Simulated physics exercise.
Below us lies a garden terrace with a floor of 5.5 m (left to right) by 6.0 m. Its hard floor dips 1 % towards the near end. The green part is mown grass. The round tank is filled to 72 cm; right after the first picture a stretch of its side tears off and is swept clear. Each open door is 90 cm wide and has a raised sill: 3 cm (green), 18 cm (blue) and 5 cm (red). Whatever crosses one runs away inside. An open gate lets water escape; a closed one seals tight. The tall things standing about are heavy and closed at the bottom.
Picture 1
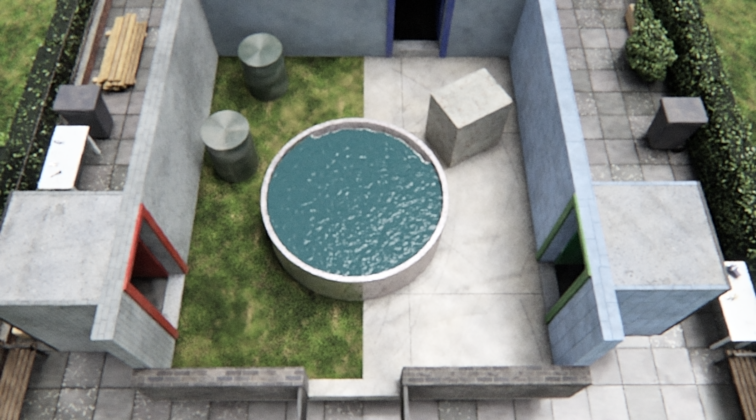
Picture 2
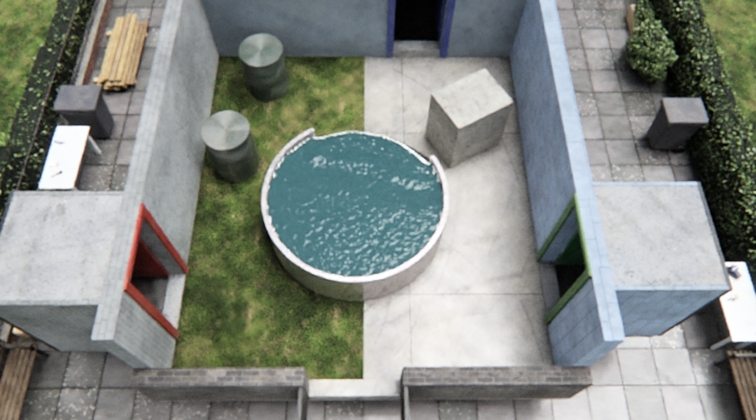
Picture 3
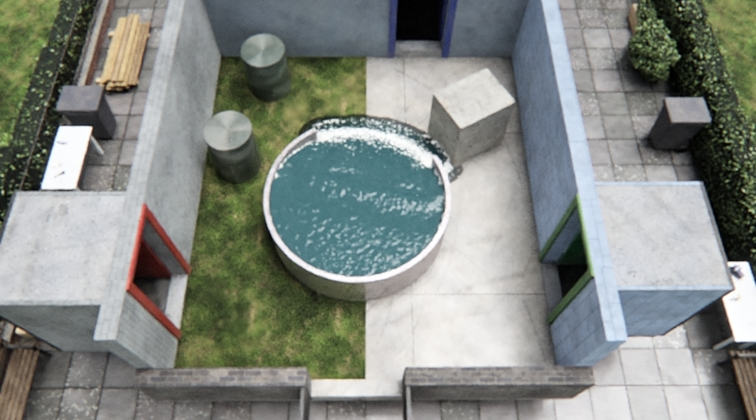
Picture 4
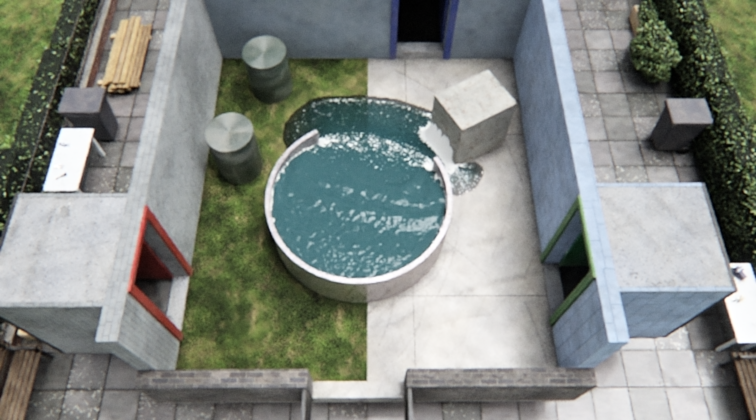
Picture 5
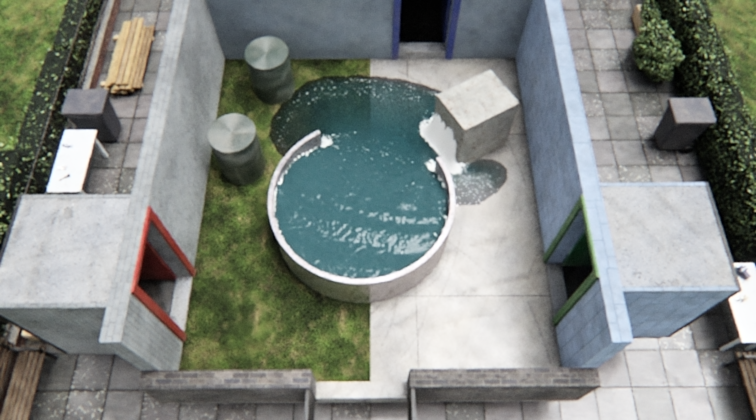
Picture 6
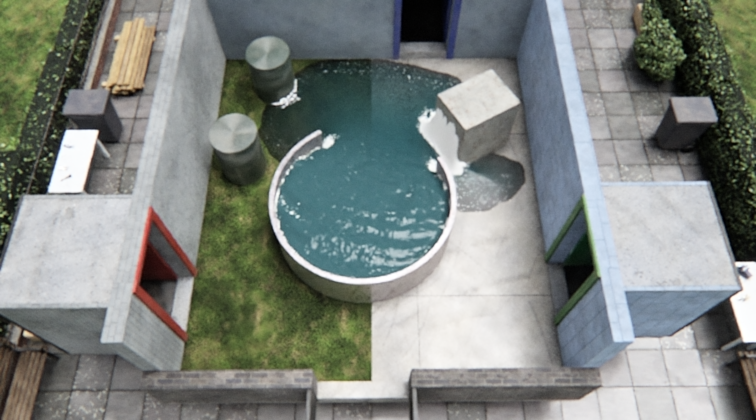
A walled garden terrace, mown grass on the left and pale paving on the right, is seen from high above, between a red-framed doorway at left and a green-framed one at right. A round tank of teal water stands mid-floor near two grey cylinders and a concrete block. The tank's far side breaks open and water pours out, spreading around the block and reaching a cylinder, while the view shifts very slightly.
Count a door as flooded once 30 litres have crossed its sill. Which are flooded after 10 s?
Door by door: At the green door it exceeds the limit; at the blue door it goes over the limit; at the red door it passes the limit.
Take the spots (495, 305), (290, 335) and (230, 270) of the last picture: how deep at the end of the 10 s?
Roughly 8, 13 and 13 cm, in turn.
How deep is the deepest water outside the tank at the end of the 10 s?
Roughly 17 cm.
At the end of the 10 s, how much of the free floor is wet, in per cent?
About 100 per cent.
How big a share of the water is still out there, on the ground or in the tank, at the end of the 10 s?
Some 86 per cent remains.
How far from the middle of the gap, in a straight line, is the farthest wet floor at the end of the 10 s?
About 5.0 m.
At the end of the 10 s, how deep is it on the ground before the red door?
Some 14.0 cm.
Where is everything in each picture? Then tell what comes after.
In the first frame, the round tank at (355, 196) is whole and still, 72 cm deep.
In the second frame, water pours out at (377, 144) and has run 1.1 m, to (435, 180); deepest outside 34 cm, 72 cm at the round tank's back.
In the third frame, the front is at (458, 171), 1.4 m from the gap at (379, 145); 1.6 m2 of floor is under water; 72 cm left at the back of the round tank.
In the fourth frame, the front is at (291, 124), 1.7 m from the gap at (381, 148); 3.2 m2 of floor is under water; 72 cm left at the back of the round tank.
In the fifth frame, water pours out at (383, 149) and has run 2.1 m, to (501, 178); deepest outside 94 cm, 72 cm at the round tank's back.
In the sixth frame, water pours out at (384, 148) and has run 2.4 m, to (520, 181); deepest outside 108 cm, 70 cm at the round tank's back.
A moment later water covers 45 % of the floor and is deepest (55 cm) near (378, 62); green door not reached, blue door 41 cm at the sill, 33 L in, red door not reached.
Soon after water covers 55 % of the floor and is deepest (46 cm) near (510, 61); green door 6 cm at the sill, 0 L in, blue door 39 cm at the sill, 142 L in, red door not reached.
Next water covers 65 % of the floor and is deepest (34 cm) near (511, 69); green door 6 cm at the sill, 11 L in, blue door 25 cm at the sill, 236 L in, red door not reached.
Later on water covers 95 % of the floor and is deepest (22 cm) near (514, 91); green door 3 cm at the sill, 25 L in, blue door 20 cm at the sill, 249 L in, red door 7 cm at the sill, 1 L in.
At the end water covers 100 % of the floor and is deepest (17 cm) near (204, 215); green door 7 cm at the sill, 71 L in, blue door 9 cm at the sill, 251 L in, red door 14 cm at the sill, 71 L in.
